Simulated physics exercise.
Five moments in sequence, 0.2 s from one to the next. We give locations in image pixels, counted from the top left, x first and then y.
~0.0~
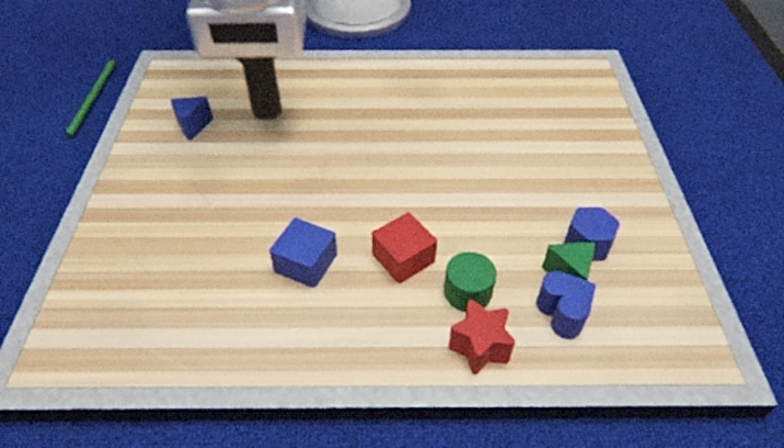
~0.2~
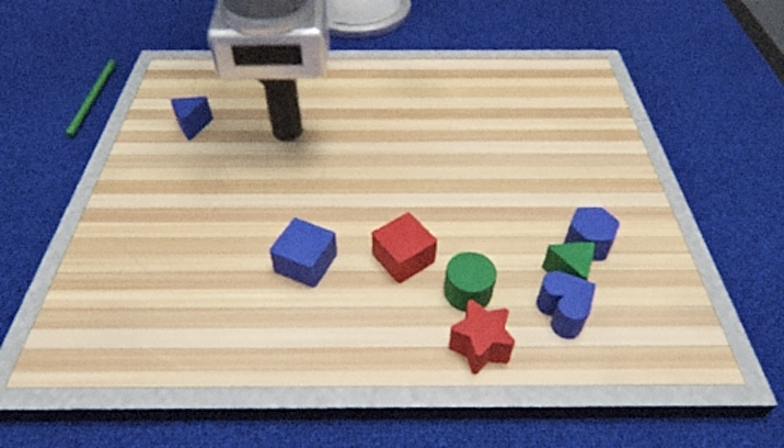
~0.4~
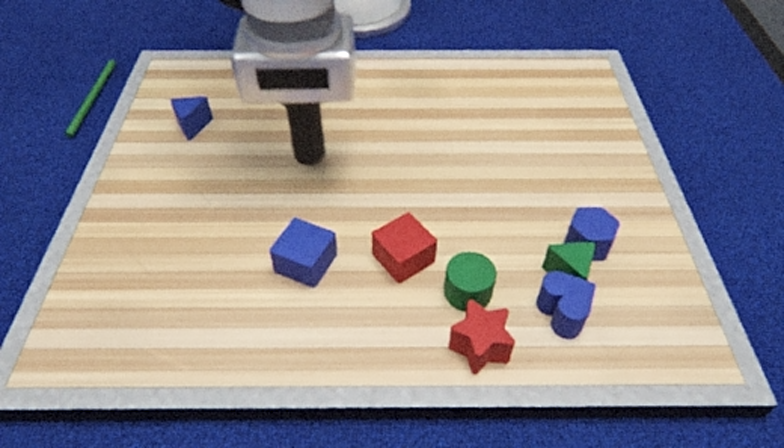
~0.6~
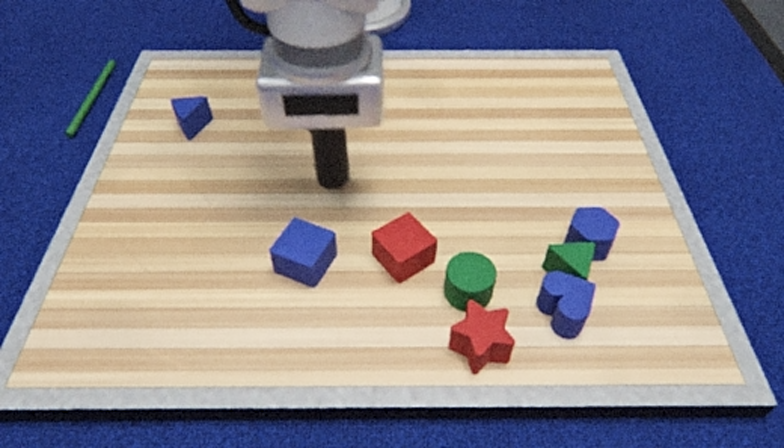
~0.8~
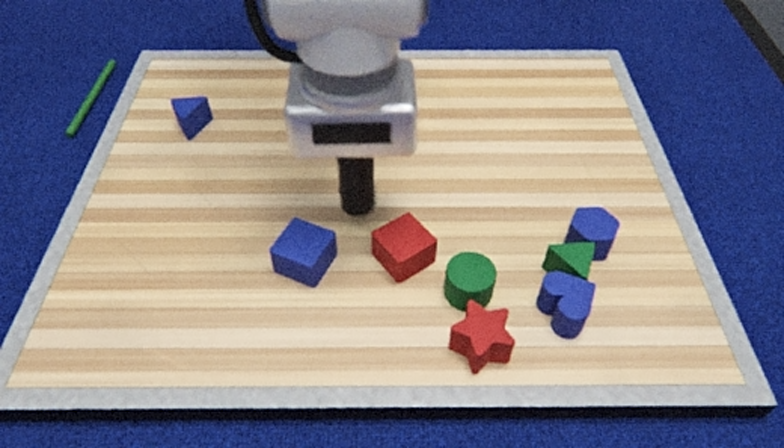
A robotic arm with a dark peg moved steadily down and to the right across a striped wooden board, nearing the blue and red cubes, while all the colored blocks stayed where they were.
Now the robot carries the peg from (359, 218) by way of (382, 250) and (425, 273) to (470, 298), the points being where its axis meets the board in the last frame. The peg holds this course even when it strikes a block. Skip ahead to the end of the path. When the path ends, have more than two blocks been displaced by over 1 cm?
Yes, it checks out.
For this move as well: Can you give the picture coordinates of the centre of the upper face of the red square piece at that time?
The middle of its upper face should be somewhere near (518, 292).
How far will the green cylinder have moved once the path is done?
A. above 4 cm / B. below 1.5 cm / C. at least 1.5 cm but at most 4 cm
A.
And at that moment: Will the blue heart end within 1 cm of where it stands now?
No, that is not what happens.
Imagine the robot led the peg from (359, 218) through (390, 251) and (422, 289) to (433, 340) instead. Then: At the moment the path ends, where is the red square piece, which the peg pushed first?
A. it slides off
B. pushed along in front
The correct letter is A.
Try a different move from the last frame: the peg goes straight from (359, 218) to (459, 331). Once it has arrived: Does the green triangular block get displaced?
Yes, that is what happens.
On the path given first. One third of the way, peg (383, 238); red square piece (422, 245), turned 15° anticlockwise.
Two thirds of the way, peg (426, 261); red square piece (469, 264), turned 30° anticlockwise; green cylinder (517, 287).
At the end, peg (472, 286); red square piece (518, 292), turned 25° anticlockwise; green cylinder (568, 318); red star block in place; blue heart (601, 297).
